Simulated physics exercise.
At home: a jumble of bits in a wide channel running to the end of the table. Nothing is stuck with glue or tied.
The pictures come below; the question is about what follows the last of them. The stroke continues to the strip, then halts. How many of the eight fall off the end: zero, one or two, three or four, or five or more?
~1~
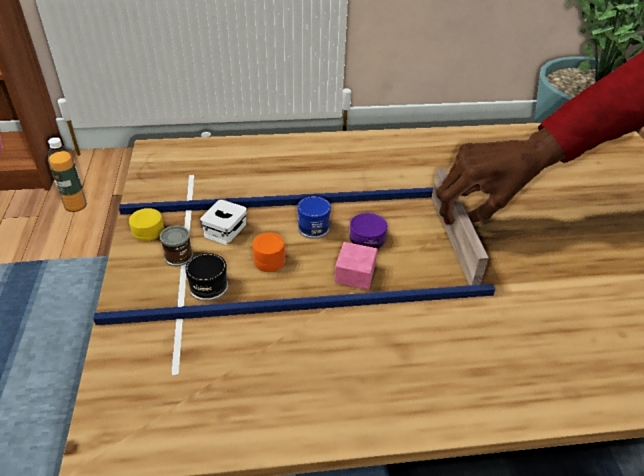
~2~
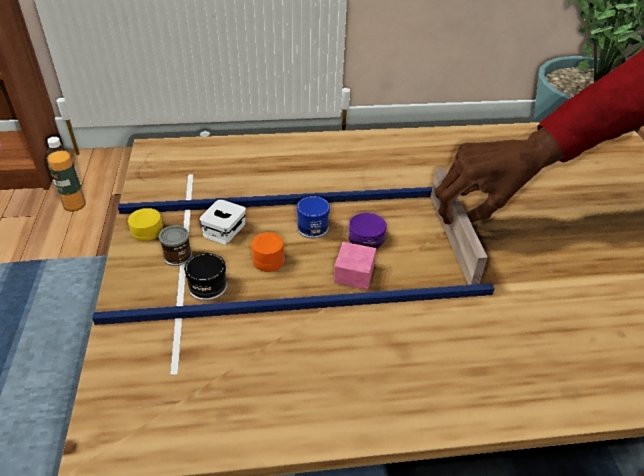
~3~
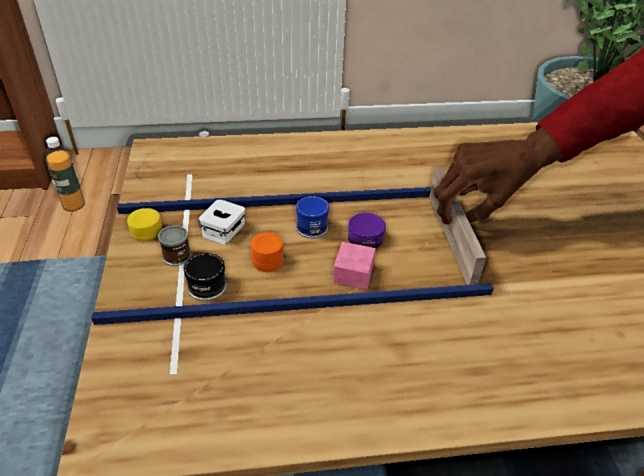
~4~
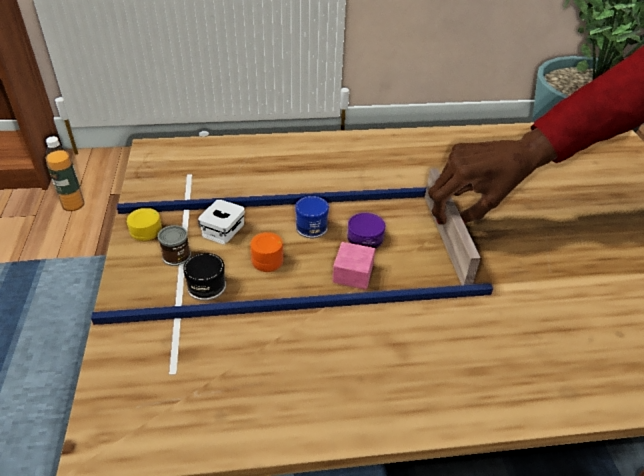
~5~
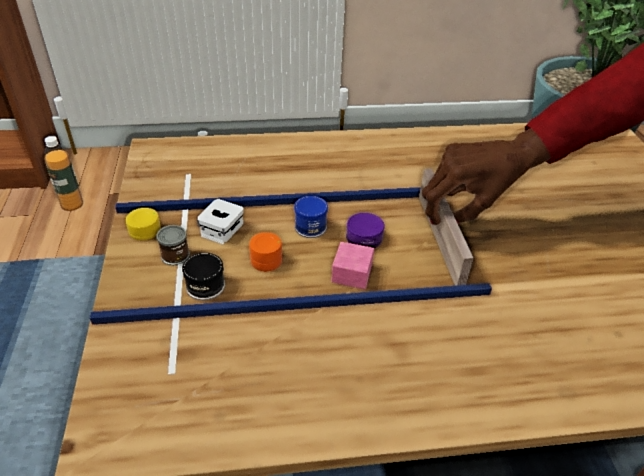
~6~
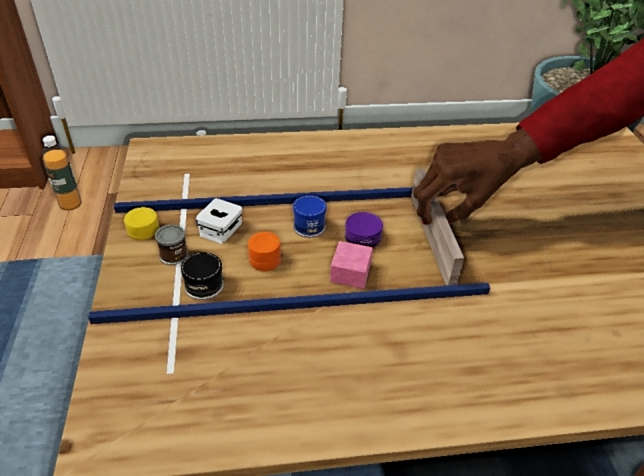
The loss over the edge is just one or two.
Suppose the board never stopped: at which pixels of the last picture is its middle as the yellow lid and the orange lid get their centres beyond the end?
I reckon its middle sits around (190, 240) and then around (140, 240).
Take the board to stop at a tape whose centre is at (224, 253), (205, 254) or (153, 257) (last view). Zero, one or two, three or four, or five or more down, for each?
So in that order I'd say no fall at all; zero; three or four.
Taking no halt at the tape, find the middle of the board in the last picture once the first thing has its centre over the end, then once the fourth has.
First around (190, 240), then around (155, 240).
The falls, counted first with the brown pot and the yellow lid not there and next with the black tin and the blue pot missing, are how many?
You'd see 0 fallen, and 0 in the other try.
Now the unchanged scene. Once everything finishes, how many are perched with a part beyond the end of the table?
Looks like 0 of them.
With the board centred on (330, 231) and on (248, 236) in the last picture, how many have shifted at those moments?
Tally: 3; 6.
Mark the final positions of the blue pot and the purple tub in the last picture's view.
I'd put one at around (165, 213) and the other at around (161, 241).
A little later, none off yet; yellow lid at rest near (142, 224); brown pot at rest near (172, 245); black tin at rest near (203, 276).
Next, none off yet; yellow lid at rest near (142, 224); brown pot at rest near (172, 245); black tin moving near (200, 278).
When it is over, the number that fall off is one or two; down, yellow lid.
